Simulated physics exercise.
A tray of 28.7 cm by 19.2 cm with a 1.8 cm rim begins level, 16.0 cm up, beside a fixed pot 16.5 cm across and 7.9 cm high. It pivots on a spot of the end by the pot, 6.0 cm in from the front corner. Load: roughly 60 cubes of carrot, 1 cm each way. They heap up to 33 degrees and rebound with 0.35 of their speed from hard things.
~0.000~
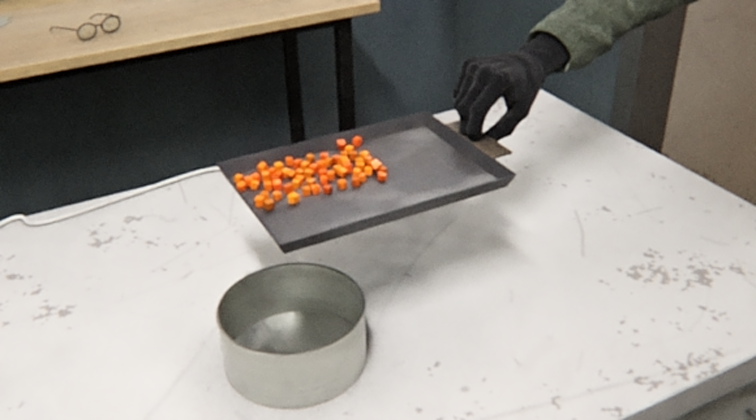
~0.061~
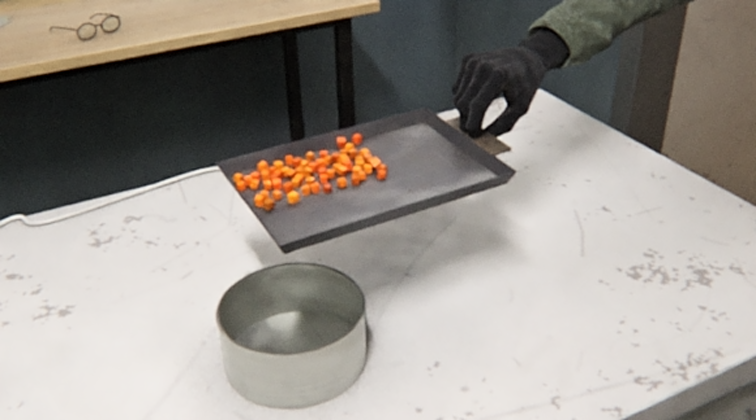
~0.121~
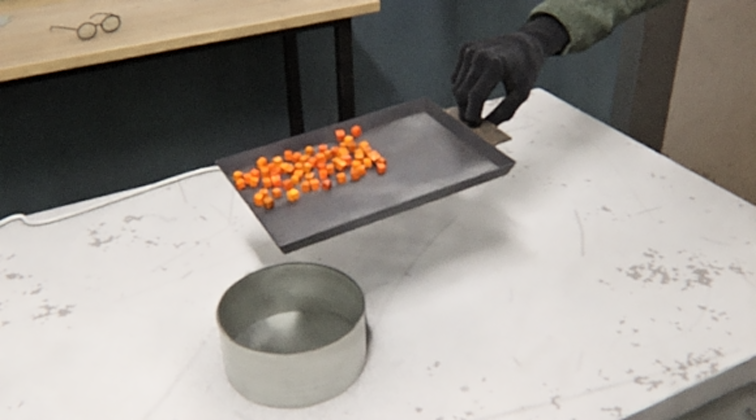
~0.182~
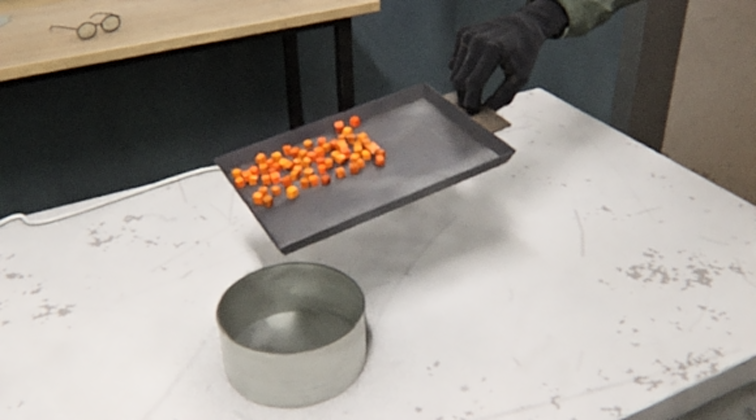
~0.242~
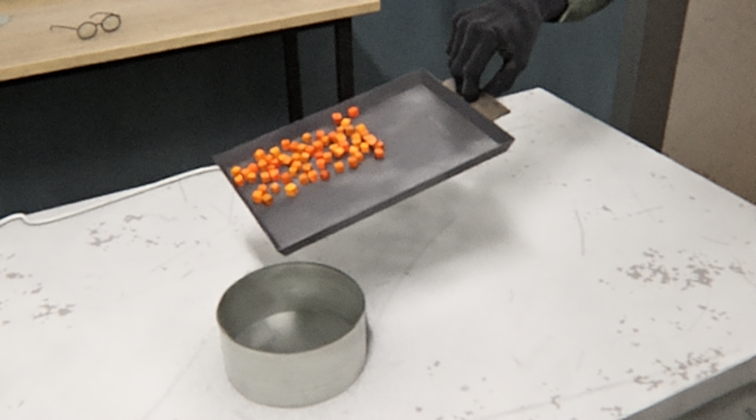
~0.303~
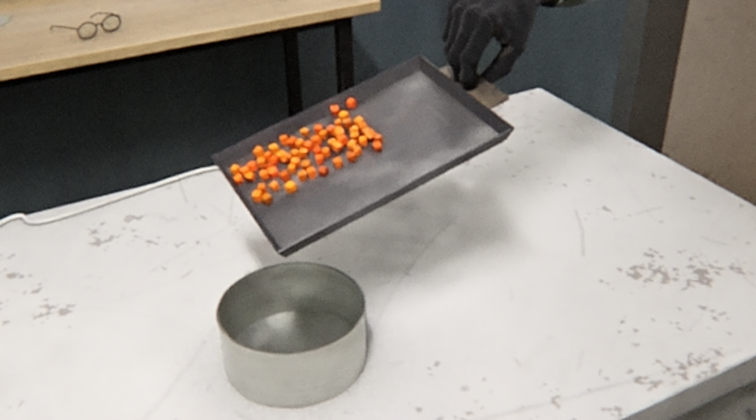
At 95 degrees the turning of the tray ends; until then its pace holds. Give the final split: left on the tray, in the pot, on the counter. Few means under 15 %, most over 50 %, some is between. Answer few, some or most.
Left on the tray: Few; in the pot: Most; on the counter: Some.
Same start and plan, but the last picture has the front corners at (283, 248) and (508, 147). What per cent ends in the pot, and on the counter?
Pot 95, counter 5.
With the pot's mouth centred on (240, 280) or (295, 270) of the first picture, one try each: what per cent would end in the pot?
Some 60 and 5 per cent.
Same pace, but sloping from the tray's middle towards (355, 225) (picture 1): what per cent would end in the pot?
About 95 per cent.
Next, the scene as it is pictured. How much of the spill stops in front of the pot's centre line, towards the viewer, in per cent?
About 30 per cent.
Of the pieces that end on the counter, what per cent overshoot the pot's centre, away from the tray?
Roughly 90 per cent.
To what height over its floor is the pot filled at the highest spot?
Some 1.5 cm.
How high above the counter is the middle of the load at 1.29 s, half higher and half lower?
Some 18 cm.
After 0.89 s, tilt 53 degrees; the tray holds 100 %, the pot 0 %.
After 1.29 s, tilt 78 degrees; the tray holds 75 %, the pot 15 %.
After 1.77 s, tilt 95 degrees; the tray holds 0 %, the pot 65 %.
By 3.1 s all is still; tray 0 %, pot 70 %, counter 30 %.
